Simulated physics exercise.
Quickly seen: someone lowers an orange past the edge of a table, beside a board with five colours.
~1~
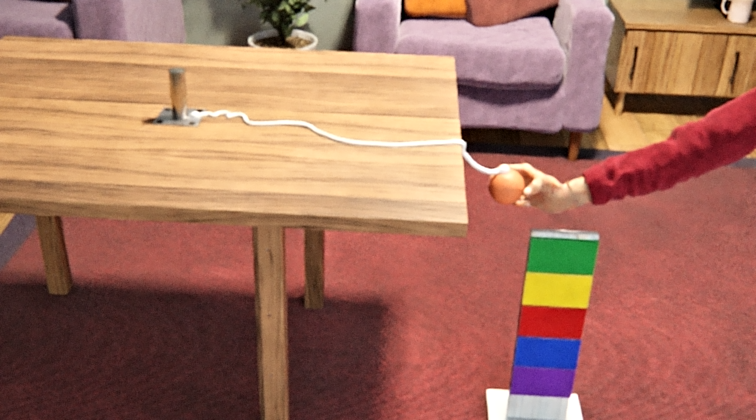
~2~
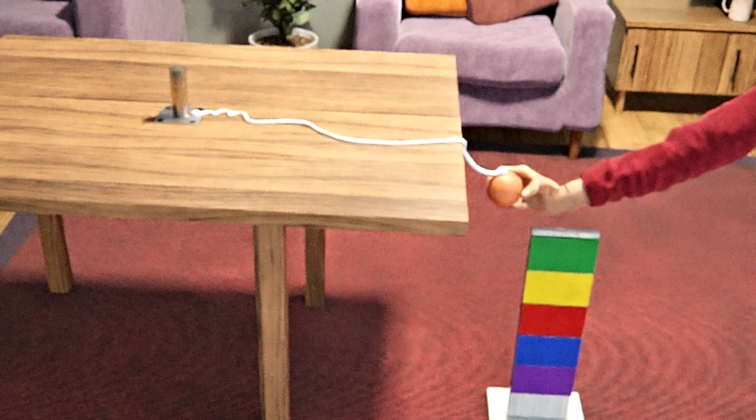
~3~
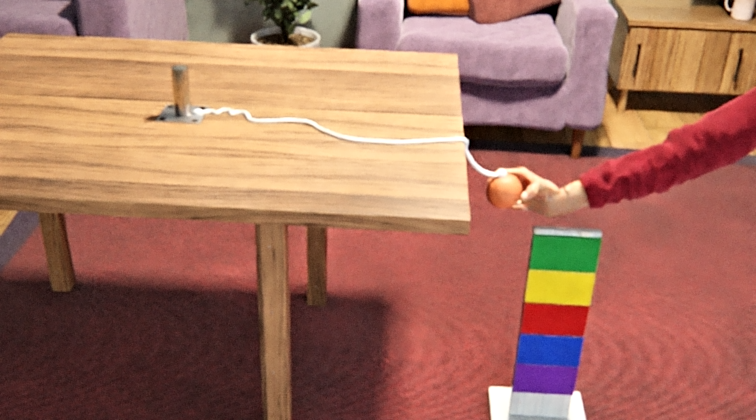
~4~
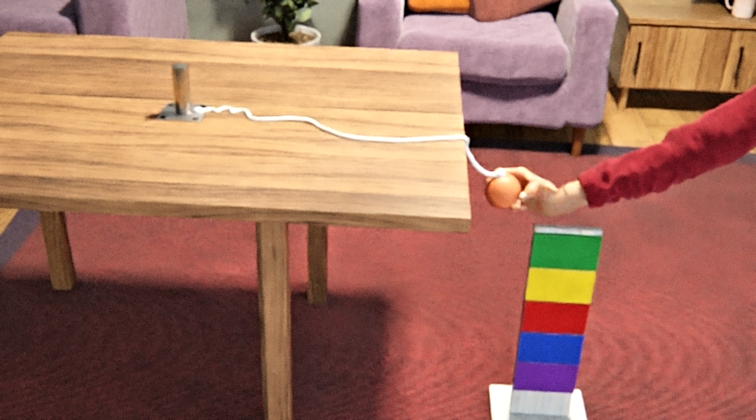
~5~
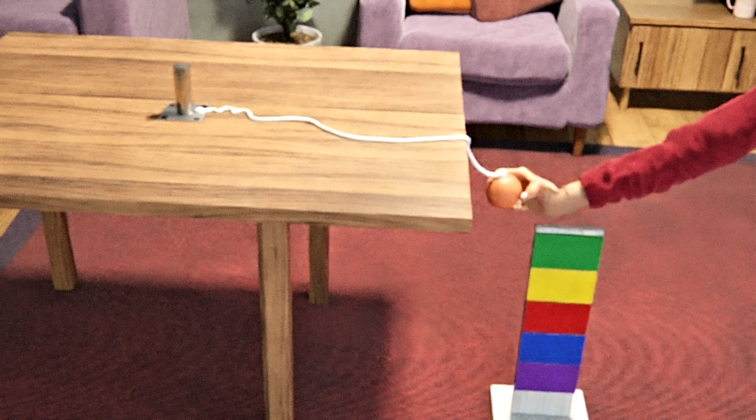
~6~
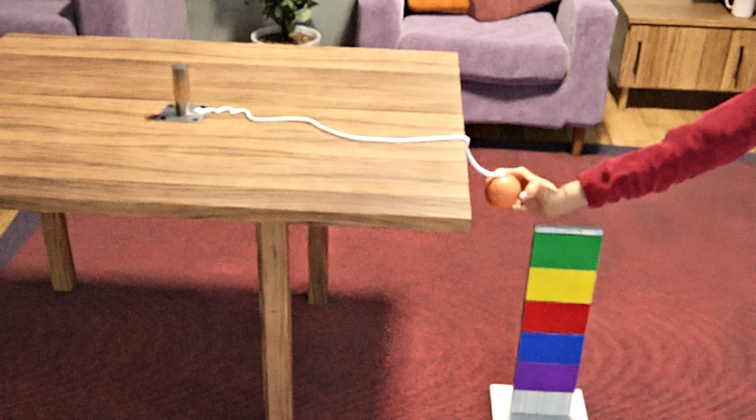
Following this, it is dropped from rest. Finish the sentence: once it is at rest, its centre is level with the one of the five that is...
Green.
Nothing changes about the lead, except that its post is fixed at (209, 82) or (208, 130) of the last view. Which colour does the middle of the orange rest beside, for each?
Trial 1 - green; trial 2 - yellow.
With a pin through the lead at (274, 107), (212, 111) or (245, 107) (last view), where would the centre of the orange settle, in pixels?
Those spots come out as (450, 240), (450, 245) and (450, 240).
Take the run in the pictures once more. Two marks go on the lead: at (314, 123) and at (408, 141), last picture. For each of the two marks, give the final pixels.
They go to (340, 126) and to (447, 136).
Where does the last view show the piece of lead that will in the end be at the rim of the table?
That point sits at about (427, 140).
Early on, orange near (423, 238); level with green.
Midway, orange near (449, 246); level with green.
Finally, orange near (449, 246); level with green. The green one.
